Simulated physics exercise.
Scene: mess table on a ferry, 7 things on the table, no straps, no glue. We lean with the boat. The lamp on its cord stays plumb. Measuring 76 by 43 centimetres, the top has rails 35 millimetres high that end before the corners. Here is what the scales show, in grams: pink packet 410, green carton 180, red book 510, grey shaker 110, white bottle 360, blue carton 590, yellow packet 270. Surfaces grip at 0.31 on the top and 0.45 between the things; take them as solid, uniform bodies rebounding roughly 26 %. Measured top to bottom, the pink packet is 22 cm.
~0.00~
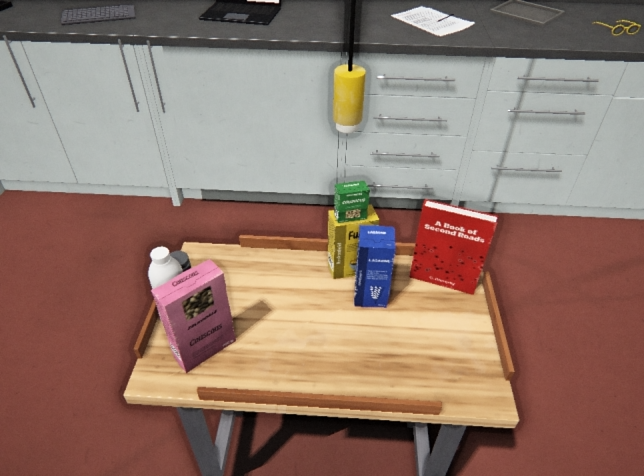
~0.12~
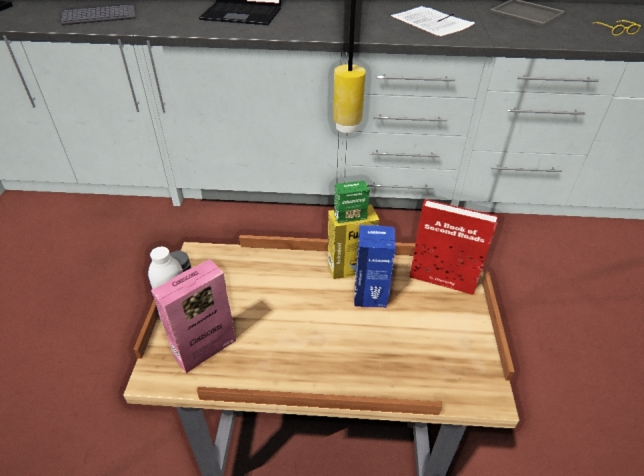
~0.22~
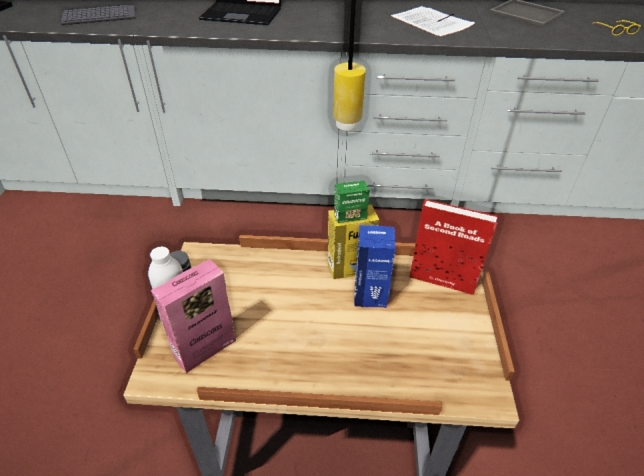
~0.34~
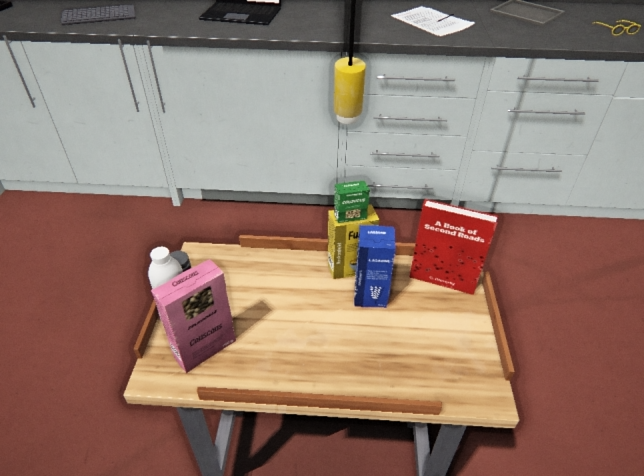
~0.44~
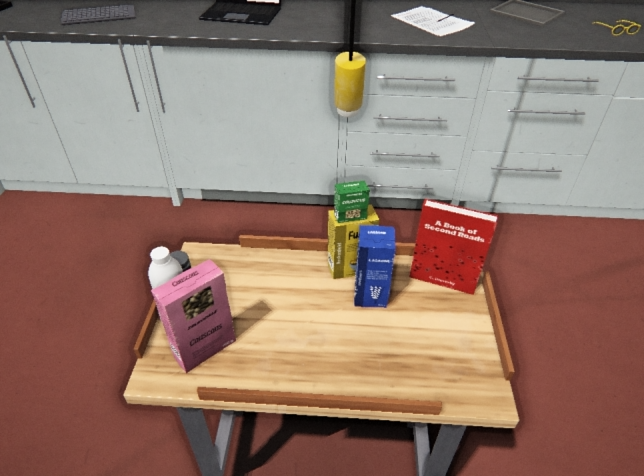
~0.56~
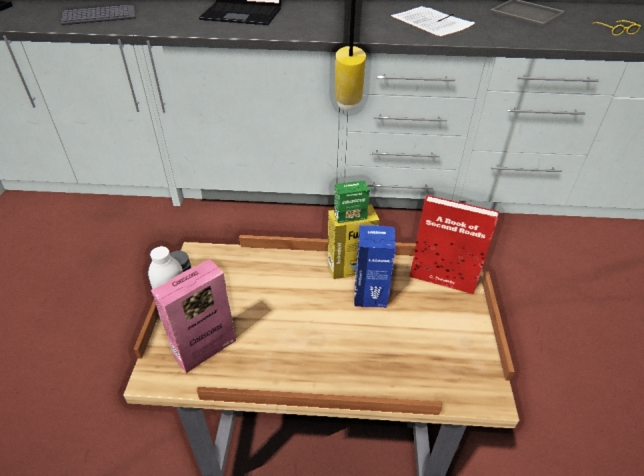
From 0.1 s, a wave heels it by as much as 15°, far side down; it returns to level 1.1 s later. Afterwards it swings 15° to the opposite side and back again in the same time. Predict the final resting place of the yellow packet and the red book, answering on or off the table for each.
My prediction: Yellow packet: Missing from the table; red book: Missing from the table.
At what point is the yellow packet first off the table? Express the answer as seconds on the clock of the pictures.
Time: Roughly 1.3 s.
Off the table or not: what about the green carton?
Green carton: Goes out of bounds.
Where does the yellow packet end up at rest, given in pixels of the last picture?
Near (321, 451).
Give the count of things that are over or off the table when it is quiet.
I make it 3.
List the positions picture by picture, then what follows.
The first picture shows boat level; yellow packet (352, 243); red book (450, 249).
The second picture shows boat level.
The third picture shows floor tilted 2°, far side down; blue carton (374, 268); pink packet (198, 318).
The fourth picture shows floor tilted 6°, far side down; green carton (351, 202).
The fifth picture shows floor tilted 10°, far side down; blue carton (374, 268).
The sixth picture shows floor tilted 14°, far side down; yellow packet (352, 243); red book (451, 246) 4° off its base.
After 1.16 s, boat level; green carton and red book now off the table; yellow packet 28° off its base near (347, 230).
After 1.56 s, floor tilted 11°, near side down; yellow packet now off the table.
After 1.96 s, floor tilted 10°, near side down.
In the end (2.8 s), off the table, green carton, red book and yellow packet; the other 4 under 5 cm from the start. In the last view, yellow packet near (321, 451), red book near (350, 335).
